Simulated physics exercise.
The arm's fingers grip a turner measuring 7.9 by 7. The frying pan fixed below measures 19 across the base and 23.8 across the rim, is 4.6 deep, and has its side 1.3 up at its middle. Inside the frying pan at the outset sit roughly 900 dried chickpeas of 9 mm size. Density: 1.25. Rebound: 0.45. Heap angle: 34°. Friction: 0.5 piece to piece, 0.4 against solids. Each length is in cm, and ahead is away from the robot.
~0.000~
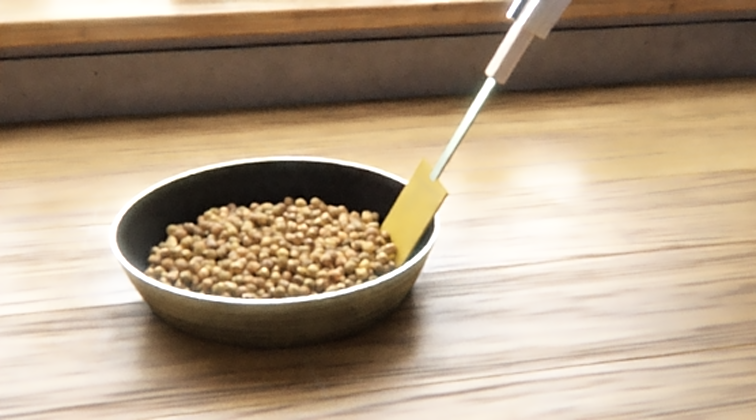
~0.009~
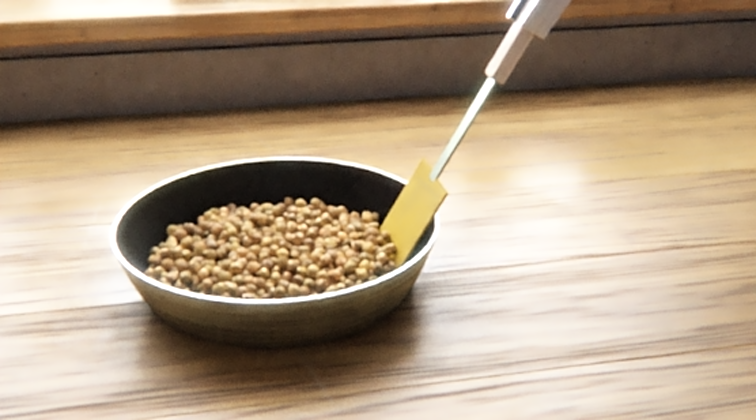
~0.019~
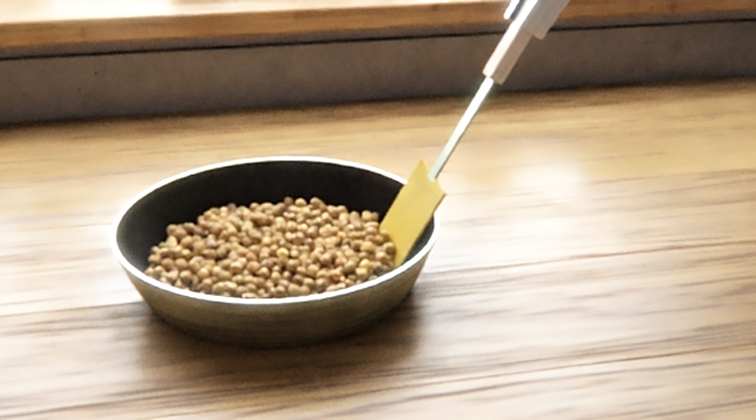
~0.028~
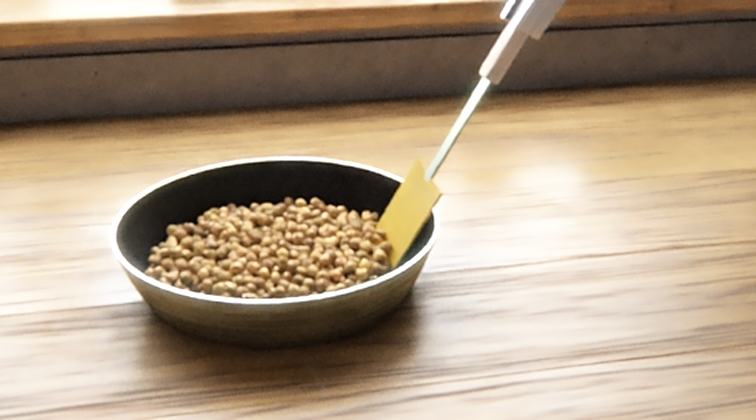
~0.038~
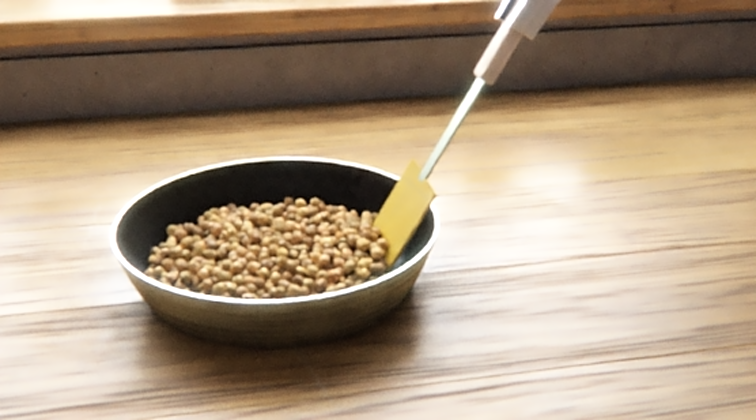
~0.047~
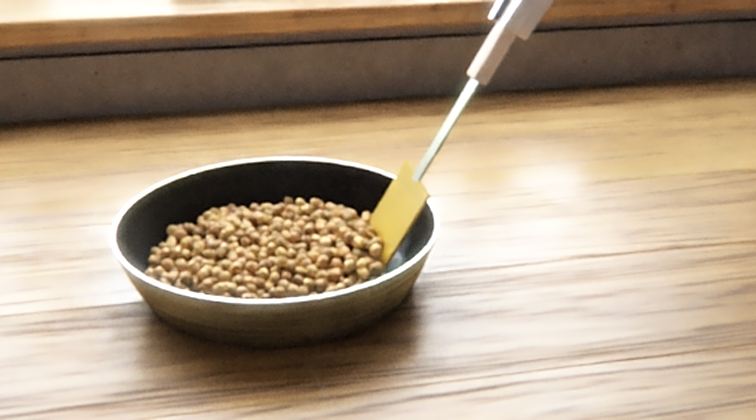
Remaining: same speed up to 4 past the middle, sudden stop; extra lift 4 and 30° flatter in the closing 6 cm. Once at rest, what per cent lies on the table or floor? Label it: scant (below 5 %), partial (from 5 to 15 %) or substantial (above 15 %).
Scant (below 5 %).
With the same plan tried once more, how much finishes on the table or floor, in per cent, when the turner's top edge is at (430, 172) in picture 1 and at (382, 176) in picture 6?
Off the vessel, on the table or floor: Some 10 percent.
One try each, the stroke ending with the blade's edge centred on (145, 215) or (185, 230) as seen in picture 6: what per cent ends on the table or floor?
I'd say roughly 15 per cent, then roughly 0 per cent.
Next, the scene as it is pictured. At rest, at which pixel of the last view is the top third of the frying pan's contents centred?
Centre: Roughly (207, 252).
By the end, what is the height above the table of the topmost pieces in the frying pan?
Peak at rest, approximately 4.5 centimetres.
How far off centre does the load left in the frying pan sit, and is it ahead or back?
The balance point lies close to 3.0 cm ahead.
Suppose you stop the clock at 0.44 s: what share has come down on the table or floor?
Around 0 percent.
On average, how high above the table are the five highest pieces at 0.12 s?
About 4 cm.
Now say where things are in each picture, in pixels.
In the first picture, the turner top edge at (436, 175), sloping 60°; upper third of the load around (278, 248), from x 150 to 400, top at y 200; 900 in the frying pan.
In the second picture, the turner top edge at (435, 175), sloping 60°; upper third of the load around (278, 248), from x 150 to 400, top at y 200.
In the third picture, the turner top edge at (434, 175), sloping 60°; upper third of the load around (278, 248), from x 150 to 400, top at y 200.
In the fourth picture, the turner top edge at (430, 175), sloping 60°; upper third of the load around (280, 248), from x 150 to 400, top at y 200.
In the fifth picture, the turner top edge at (424, 176), sloping 60°; upper third of the load around (286, 248), from x 150 to 400, top at y 200.
In the sixth picture, the turner top edge at (418, 176), sloping 60°; upper third of the load around (288, 246), from x 150 to 400, top at y 200; 900 in the frying pan.
After 0.12 s, sloping 60°, highest piece 5 above the table; 900 in the frying pan.
After 0.20 s, sloping 45°, highest piece 5 above the table; 900 in the frying pan.
After 0.44 s, sloping 30°, highest piece 4 above the table; 900 in the frying pan.
After 1.49 s, sloping 30°, highest piece 4 above the table; 900 in the frying pan.
In the end, 900 in the frying pan. That is 0 % on the table or floor.
